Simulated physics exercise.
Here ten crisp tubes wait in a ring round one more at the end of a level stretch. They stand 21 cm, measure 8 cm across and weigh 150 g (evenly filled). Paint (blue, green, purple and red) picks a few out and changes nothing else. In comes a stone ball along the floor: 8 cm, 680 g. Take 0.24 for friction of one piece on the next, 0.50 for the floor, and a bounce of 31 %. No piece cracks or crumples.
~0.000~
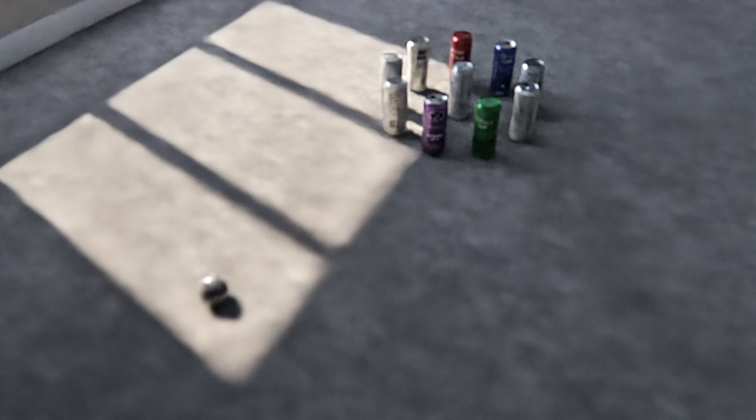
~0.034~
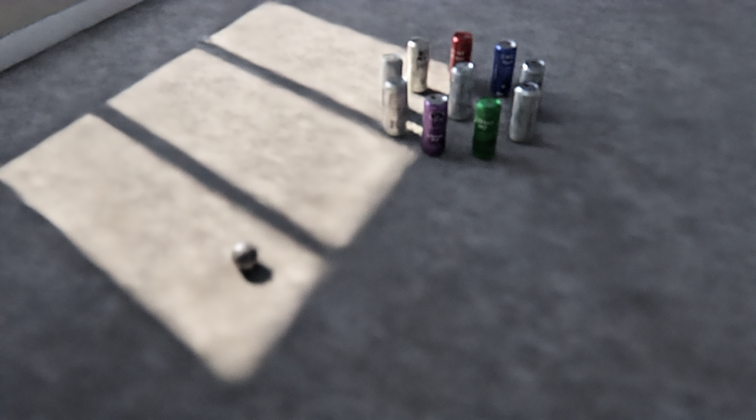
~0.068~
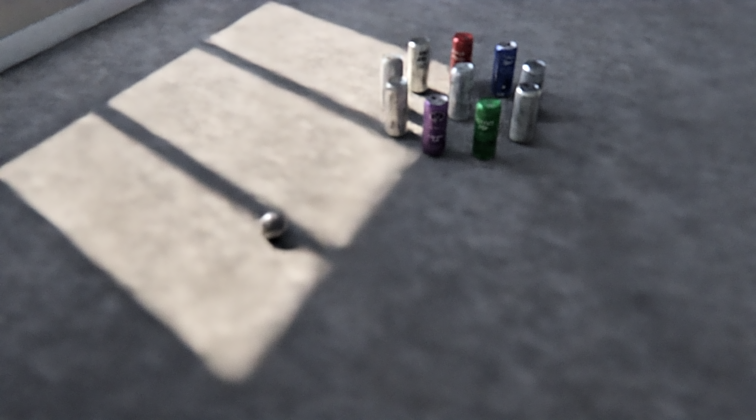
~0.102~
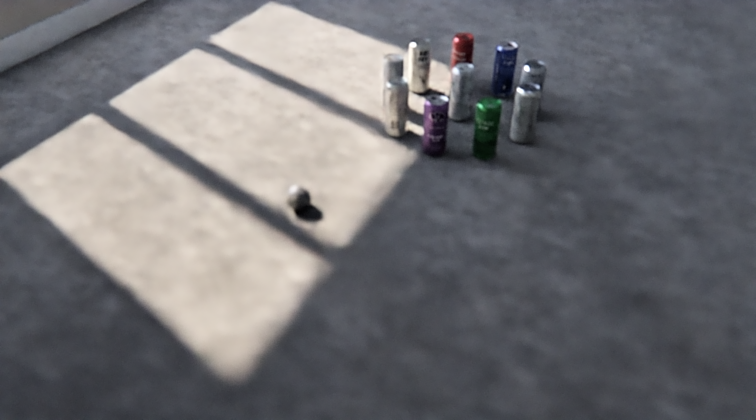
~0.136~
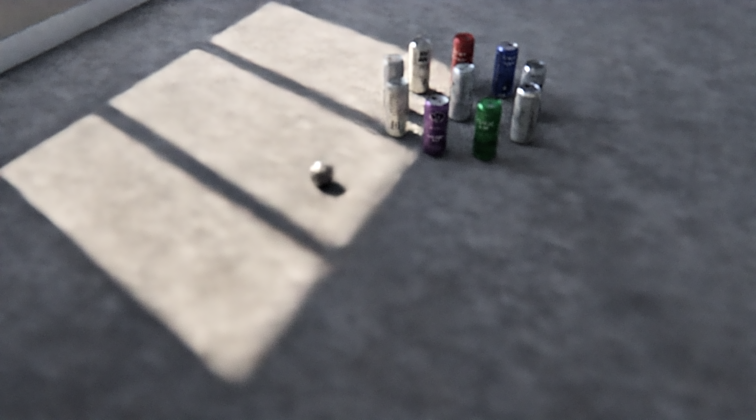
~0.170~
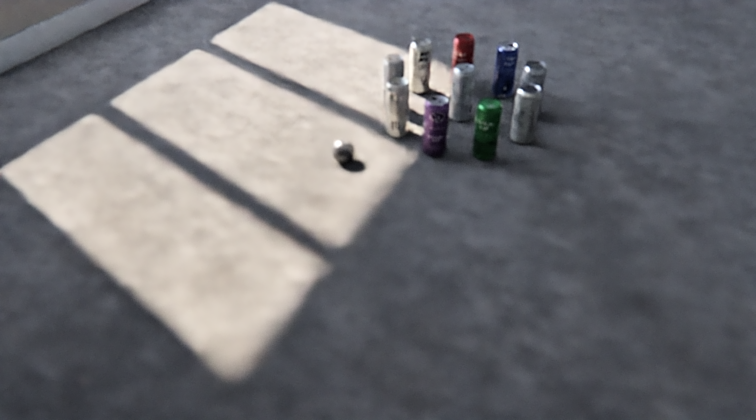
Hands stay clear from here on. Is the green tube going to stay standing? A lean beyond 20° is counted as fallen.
In the end the green tube keeps its feet.
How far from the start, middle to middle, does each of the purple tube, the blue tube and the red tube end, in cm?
Moved: Purple 0, blue 0, red 0.
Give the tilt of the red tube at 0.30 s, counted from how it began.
About 0°.
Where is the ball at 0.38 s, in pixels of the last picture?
Around (431, 60).
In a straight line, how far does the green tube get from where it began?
Roughly 0 cm away.
By 0.30 s, ball still moving; 1 of the 10 tubes over; green tube unmoved.
By 0.38 s, ball still moving; 2 of the 10 tubes over; green tube unmoved.
By 0.56 s, ball still moving; 1 of the 10 tubes over; green tube unmoved.
By 0.82 s, ball still moving; 2 of the 10 tubes over; green tube unmoved.
When it is over (1.3 s), ball rolling away; 2 of the 10 tubes over; green tube unmoved; blue tube unmoved; purple tube unmoved. In pixels of the last frame, middles, green tube near (487, 130), blue tube near (505, 71).
